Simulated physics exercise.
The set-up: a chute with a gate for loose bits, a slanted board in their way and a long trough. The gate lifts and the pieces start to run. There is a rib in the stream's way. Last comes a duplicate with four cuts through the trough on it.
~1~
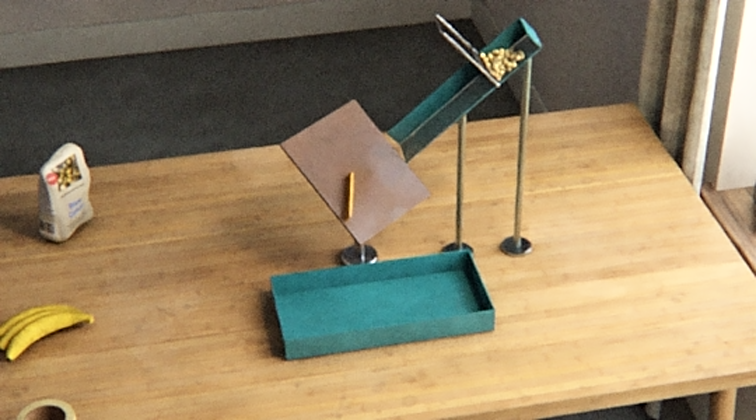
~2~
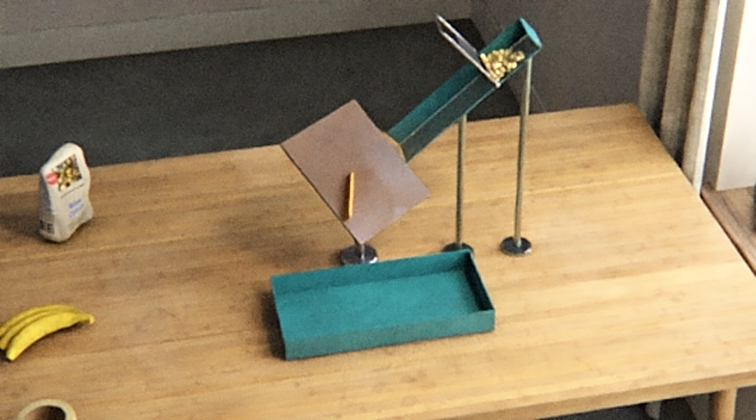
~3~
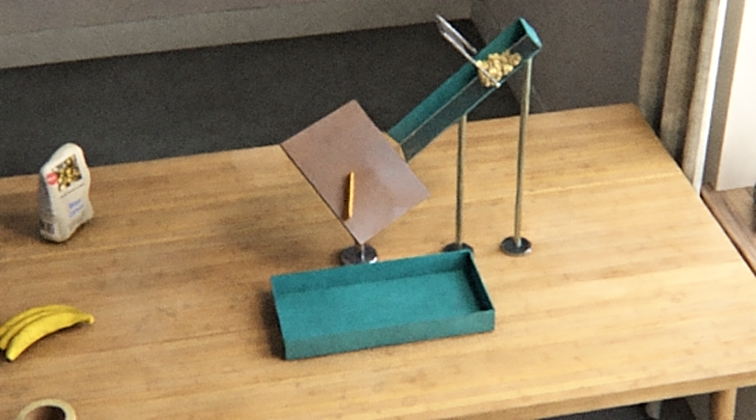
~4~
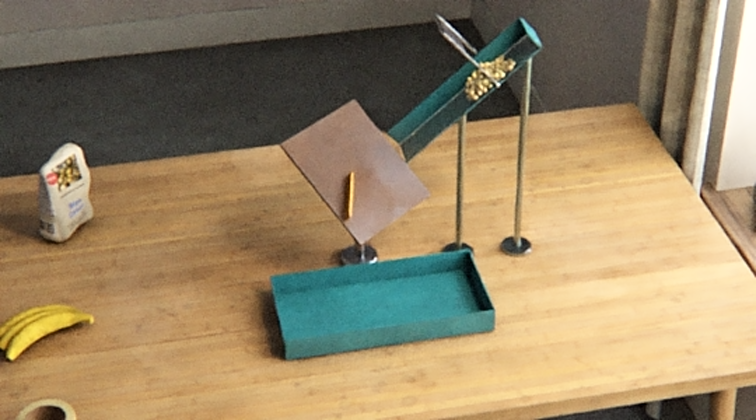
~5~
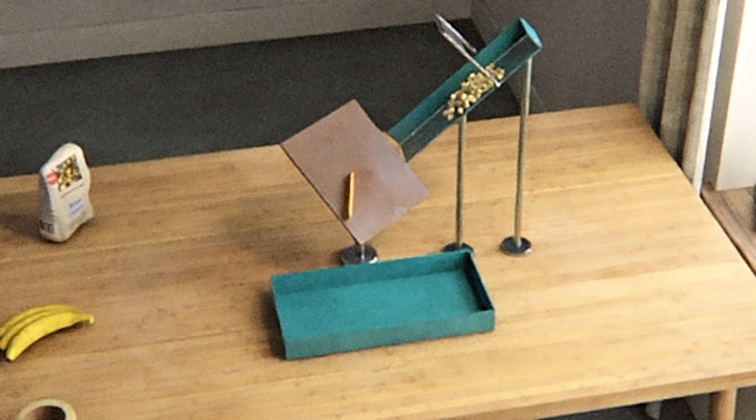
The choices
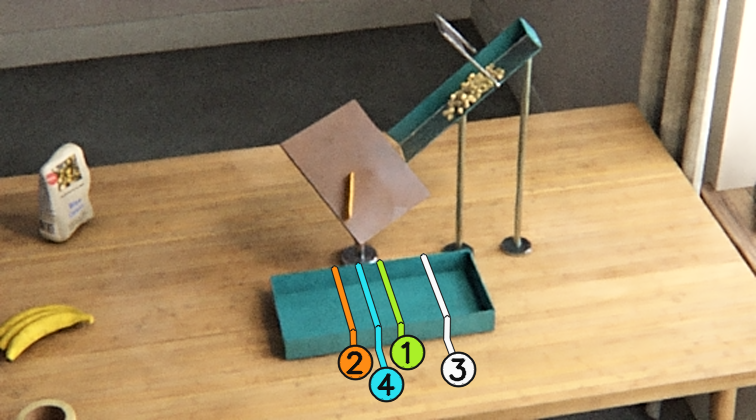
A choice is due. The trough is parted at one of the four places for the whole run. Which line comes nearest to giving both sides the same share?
1.
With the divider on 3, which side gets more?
The left side.
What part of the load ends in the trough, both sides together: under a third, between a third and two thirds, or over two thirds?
About that: Over two thirds.
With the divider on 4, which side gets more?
Right.
On the marked copy, line 1 crosses the front rim at (400, 324); line 2 crosses the front rim at (352, 330); line 3 crosses the front rim at (447, 317); line 4 crosses the front rim at (378, 327).
With 1, of what is caught, about two thirds on the left of the divider, about a third on the right.
With 2, of what is caught, a small part on the left of the divider, nearly all on the right.
With 3, of what is caught, nearly all on the left of the divider, a small part on the right.
With 4, of what is caught, about a quarter on the left of the divider, most on the right.
